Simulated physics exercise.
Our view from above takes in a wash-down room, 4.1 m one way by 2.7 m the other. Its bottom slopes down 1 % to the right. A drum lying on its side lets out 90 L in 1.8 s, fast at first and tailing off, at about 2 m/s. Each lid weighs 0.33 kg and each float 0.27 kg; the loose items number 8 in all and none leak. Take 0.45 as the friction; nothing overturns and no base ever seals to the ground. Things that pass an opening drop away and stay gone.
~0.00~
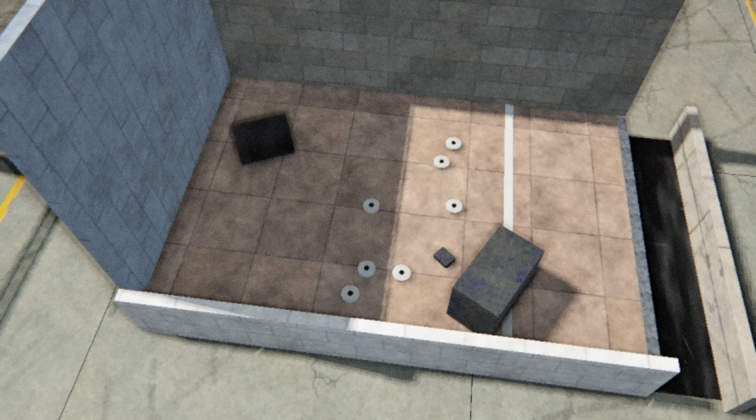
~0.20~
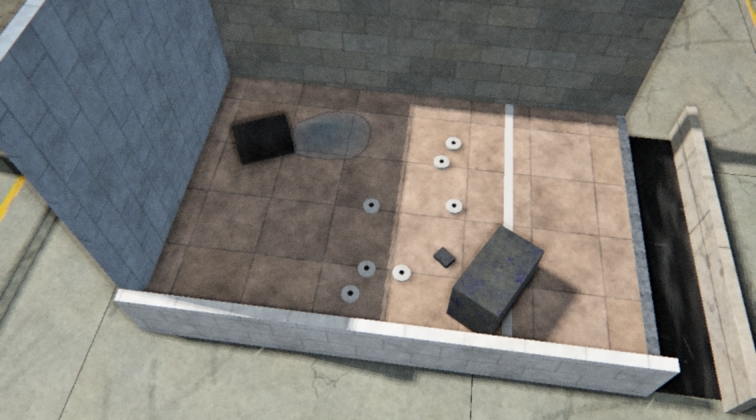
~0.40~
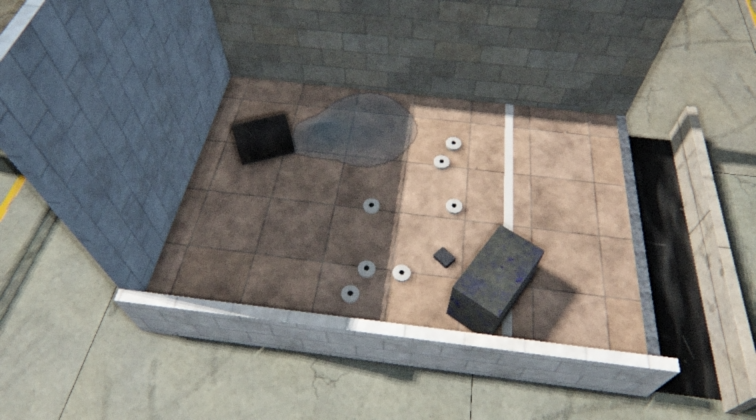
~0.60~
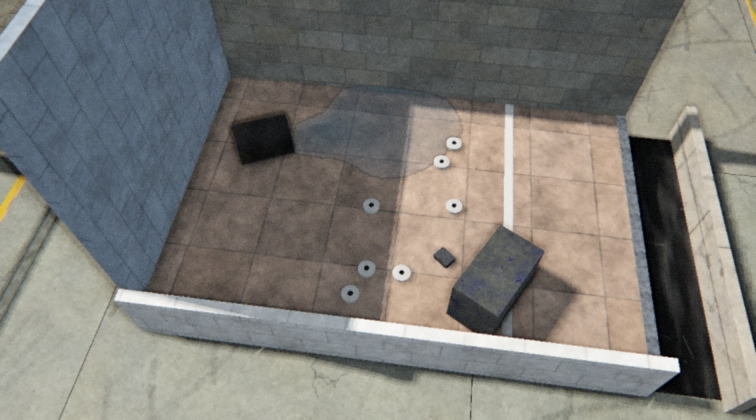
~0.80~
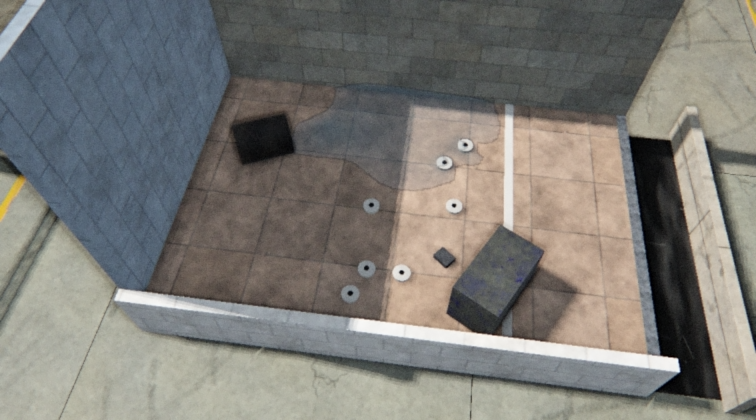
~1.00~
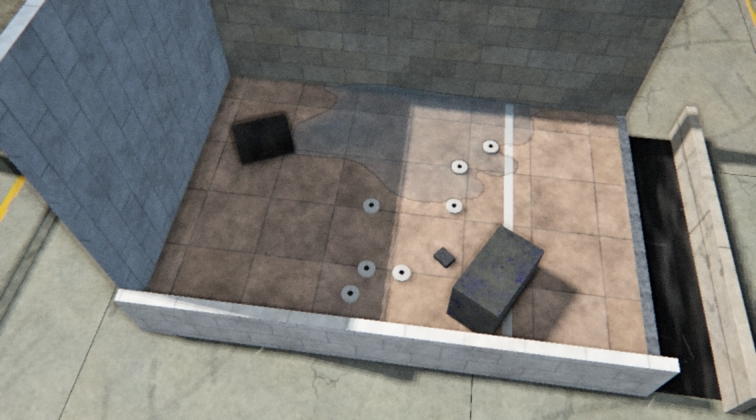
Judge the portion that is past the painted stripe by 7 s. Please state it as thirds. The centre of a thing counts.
That would be a minority below one third.
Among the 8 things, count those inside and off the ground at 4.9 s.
At that moment 0.
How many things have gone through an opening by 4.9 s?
I count 1 of them.
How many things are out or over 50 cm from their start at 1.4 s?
2.
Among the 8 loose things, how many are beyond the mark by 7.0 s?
That comes to 2 in all.
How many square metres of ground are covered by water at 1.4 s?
Roughly 3.0 m2.
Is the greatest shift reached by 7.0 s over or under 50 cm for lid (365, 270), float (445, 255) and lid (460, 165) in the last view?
Well, the first one's not that far, the next one's not that far and the last one's too far.
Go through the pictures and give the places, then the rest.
In the first frame, a lid at (454, 143), on the bottom; a lid at (442, 162) rests on the ground; water covers 0.0 m2; 0 of 8 have shifted.
In the second frame, a lid at (454, 143) rests on the ground; a lid at (442, 162) rests on the ground; 0.4 m2 under water; 0 of 8 have shifted.
In the third frame, a lid at (454, 143) rests on the ground; a lid at (442, 162) rests on the ground; 0.9 m2 under water; 0 of 8 have shifted.
In the fourth frame, a lid at (454, 143), on the bottom; a lid at (442, 162), on the bottom; water covers 1.4 m2; 0 of 8 have shifted.
In the fifth frame, a lid at (465, 145) rests on the ground, 12 cm from its start; a lid at (444, 163) rests on the ground; water covers 1.8 m2; 1 of 8 have shifted.
In the sixth frame, a lid at (491, 147), on the bottom, 36 cm from its start; a lid at (460, 167) rests on the ground, 18 cm from its start; 2.3 m2 under water; 2 of 8 have shifted.
After 1.4 s 1 of 8 are over the mark; 0 afloat.
After 3.1 s 2 of 8 are over the mark; 0 afloat.
After 4.9 s 2 of 8 are over the mark; 0 afloat.
After 7.0 s 2 of 8 are over the mark; 0 afloat.
